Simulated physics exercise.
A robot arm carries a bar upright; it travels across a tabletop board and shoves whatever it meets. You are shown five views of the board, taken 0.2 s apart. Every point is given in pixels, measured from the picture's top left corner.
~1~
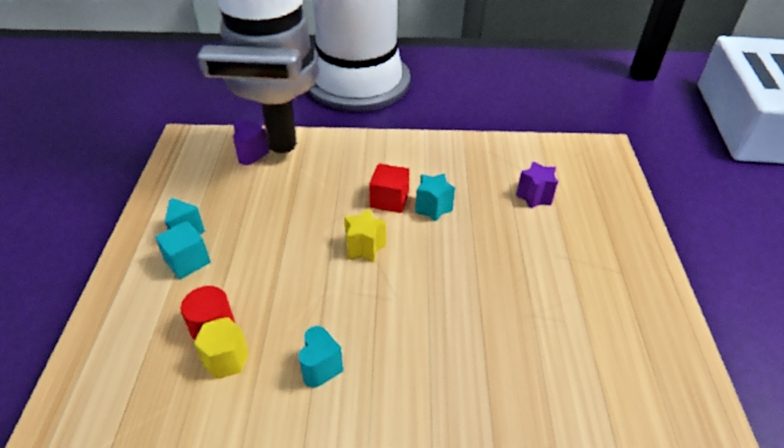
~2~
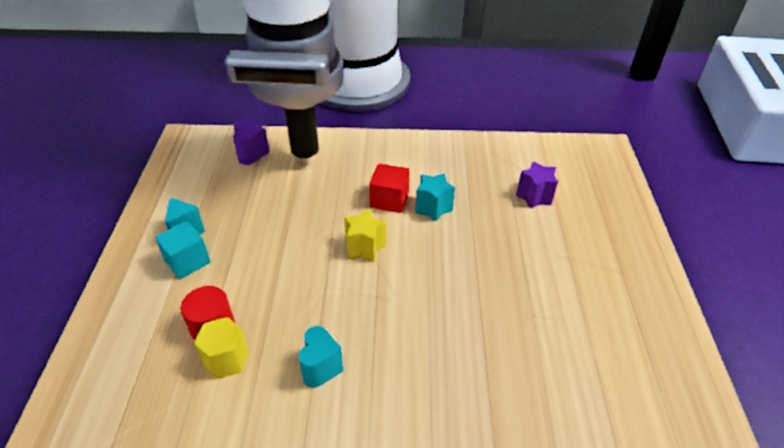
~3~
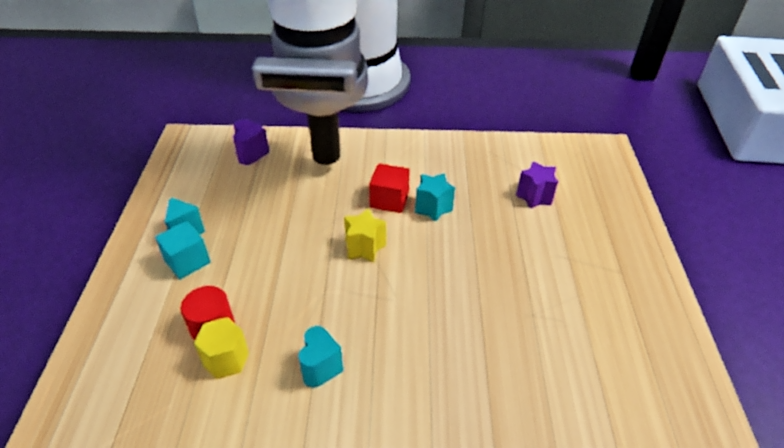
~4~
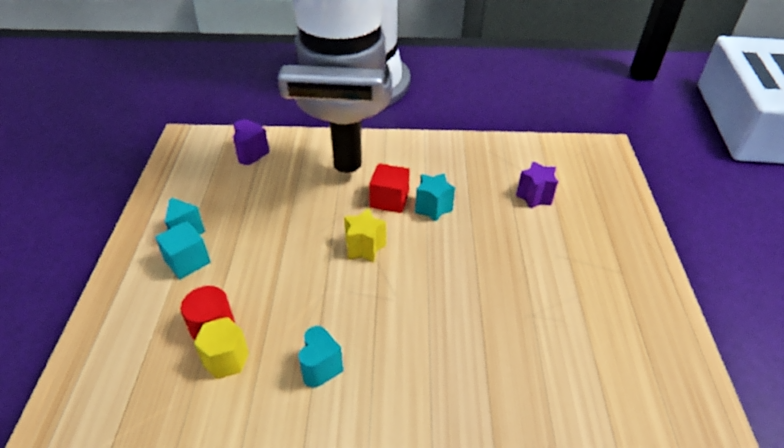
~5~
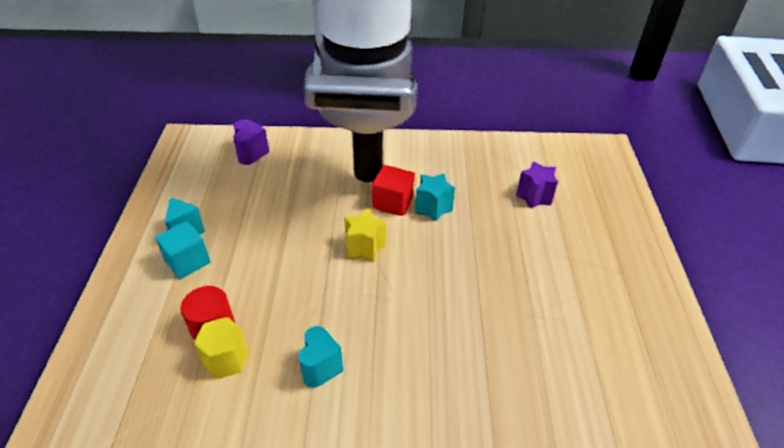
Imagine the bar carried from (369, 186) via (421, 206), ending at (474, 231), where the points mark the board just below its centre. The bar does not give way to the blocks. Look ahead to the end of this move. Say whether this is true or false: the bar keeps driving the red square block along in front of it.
This is false.
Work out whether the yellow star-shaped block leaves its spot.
If the bar follows that path, the yellow star-shaped block stays in its place.
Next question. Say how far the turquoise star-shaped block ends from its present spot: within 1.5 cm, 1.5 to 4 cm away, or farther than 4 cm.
Overall it shifts more than 4 cm.
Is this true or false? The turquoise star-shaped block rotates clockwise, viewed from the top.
The statement is incorrect.
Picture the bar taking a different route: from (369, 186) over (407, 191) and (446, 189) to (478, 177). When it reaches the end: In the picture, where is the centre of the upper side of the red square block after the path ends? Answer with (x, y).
I expect it at (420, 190).
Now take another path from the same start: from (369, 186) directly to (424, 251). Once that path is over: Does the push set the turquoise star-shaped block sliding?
Yes, that is how it ends up.
On the path given first. One third of the way, bar (405, 186); red square block (420, 196), turned 45° clockwise; turquoise star-shaped block (454, 191), turned 35° anticlockwise.
Two thirds of the way, bar (440, 201); red square block (439, 214), turned 90° clockwise; turquoise star-shaped block (478, 195), turned 50° anticlockwise.
At the end, bar (476, 218); yellow star-shaped block in place; red square block (442, 219), turned 105° clockwise; turquoise star-shaped block (505, 199), turned 105° anticlockwise.
